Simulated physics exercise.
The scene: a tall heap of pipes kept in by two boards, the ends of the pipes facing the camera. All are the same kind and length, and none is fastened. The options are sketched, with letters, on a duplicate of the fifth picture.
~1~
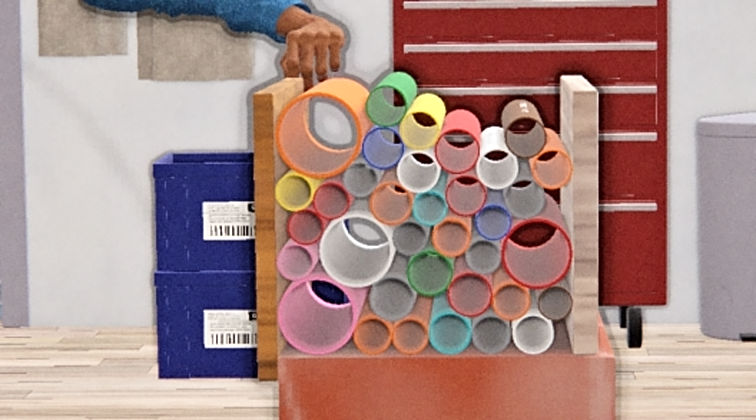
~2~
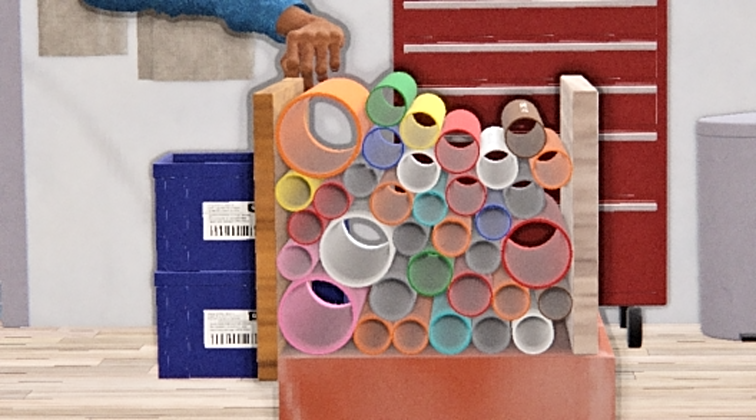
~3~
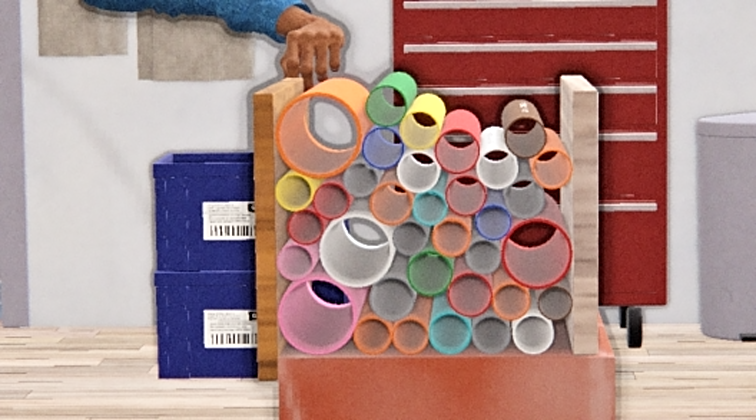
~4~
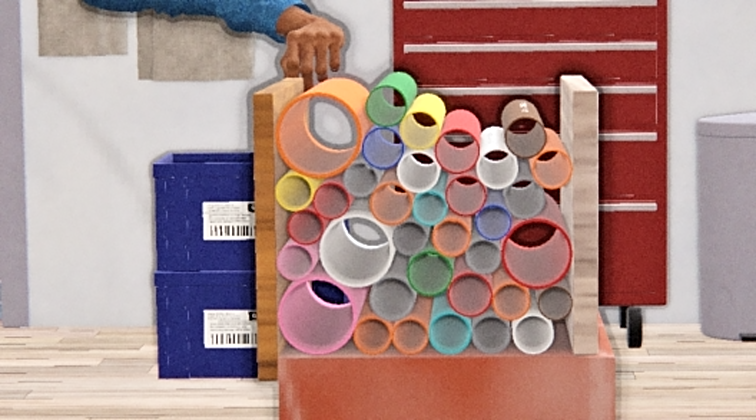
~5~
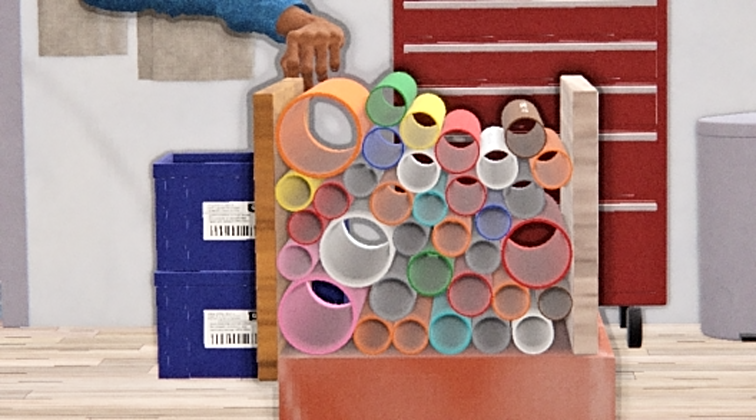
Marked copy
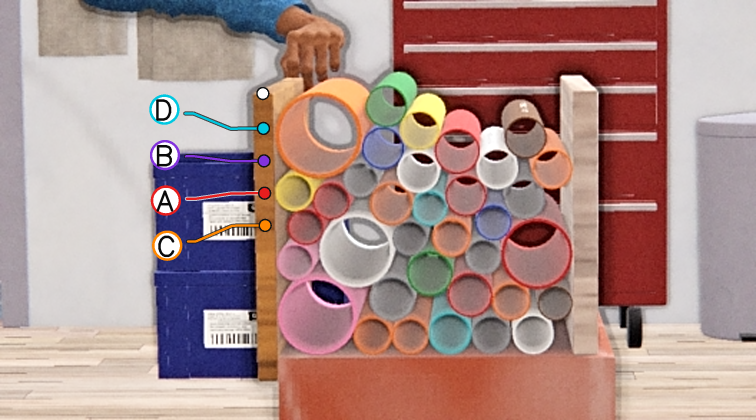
In a workshop, a hand rests by a still heap of colourful pipes between boards.
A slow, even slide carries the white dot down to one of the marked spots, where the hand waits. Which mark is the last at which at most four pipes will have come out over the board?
C is the limit.
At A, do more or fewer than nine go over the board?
At A, fewer than nine.
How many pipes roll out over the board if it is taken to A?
At A the number is none.
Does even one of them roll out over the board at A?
At A: No.
On the marked copy, A at (264, 193); B at (264, 161); C at (265, 226); D at (263, 128); the white dot at (263, 93).
Taking C. A third of the way, top of the board (275, 157).
Two thirds of the way, top of the board (276, 225).
When it is over, top of the board (276, 225), three out over the board.
As for the rest, A none out over the board; B none out over the board; D none out over the board.
